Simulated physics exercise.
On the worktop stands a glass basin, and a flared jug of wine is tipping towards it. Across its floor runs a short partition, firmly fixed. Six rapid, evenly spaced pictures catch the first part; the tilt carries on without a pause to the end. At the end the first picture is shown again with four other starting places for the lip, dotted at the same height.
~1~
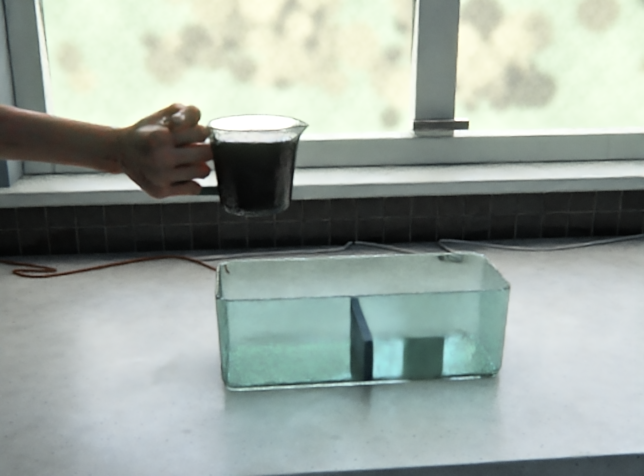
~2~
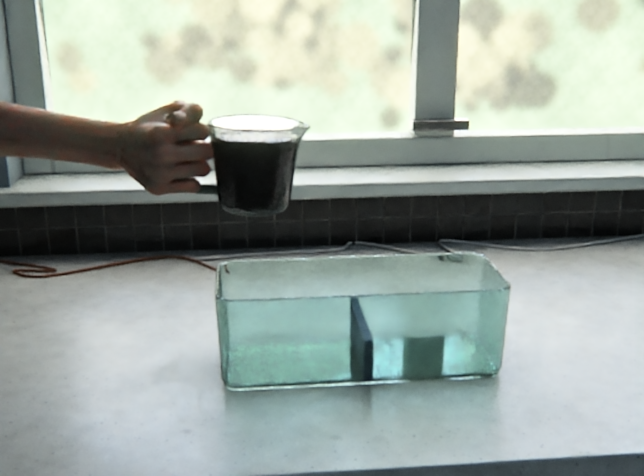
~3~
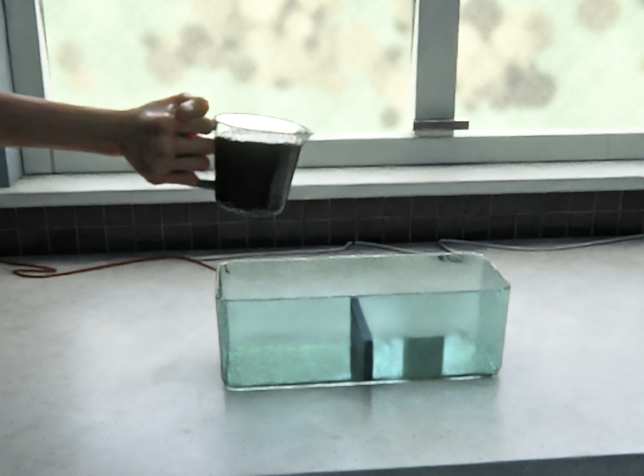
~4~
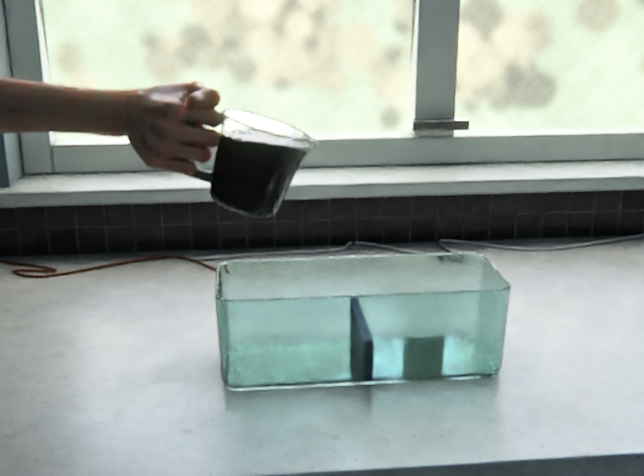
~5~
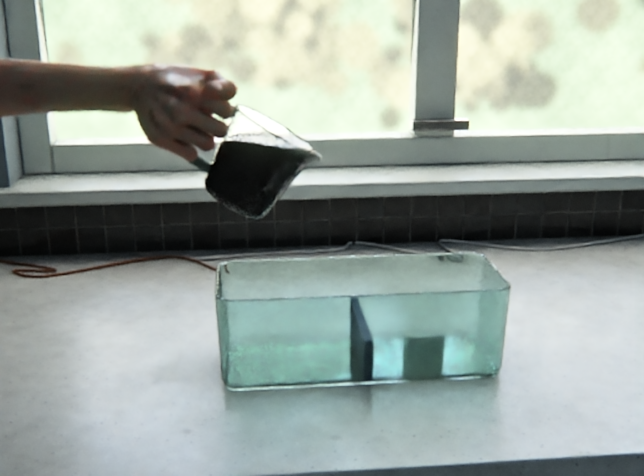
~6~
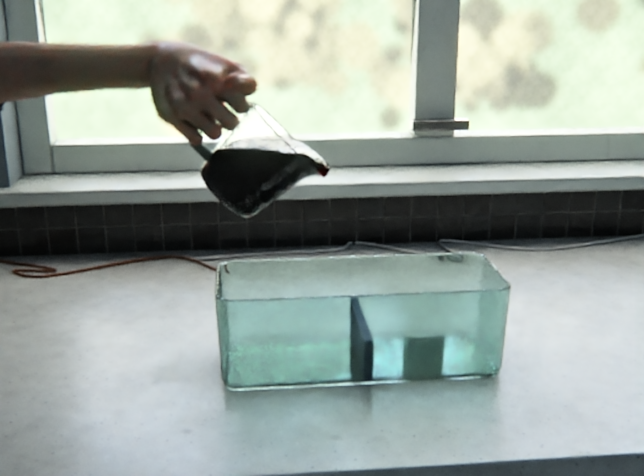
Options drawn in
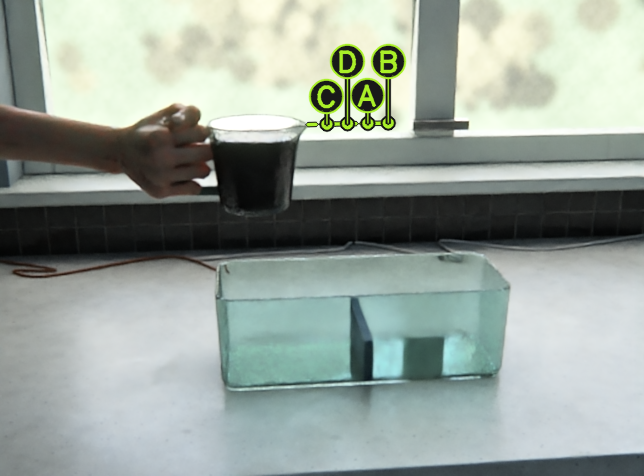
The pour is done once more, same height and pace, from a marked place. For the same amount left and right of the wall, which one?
I would pick dot C.
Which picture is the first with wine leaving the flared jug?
In picture 6.
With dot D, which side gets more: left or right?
The right one.
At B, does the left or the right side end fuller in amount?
The right side.
On the marked copy, A at (367, 123); B at (388, 123); C at (326, 124); D at (347, 123).
If A is chosen, about 5 % ends left of the wall and 92 % right of it; 3 % is lost outside.
If B is chosen, about 5 % ends left of the wall and 91 % right of it; 4 % is lost outside.
If C is chosen, about 54 % ends left of the wall and 43 % right of it; 4 % is lost outside.
If D is chosen, about 22 % ends left of the wall and 75 % right of it.
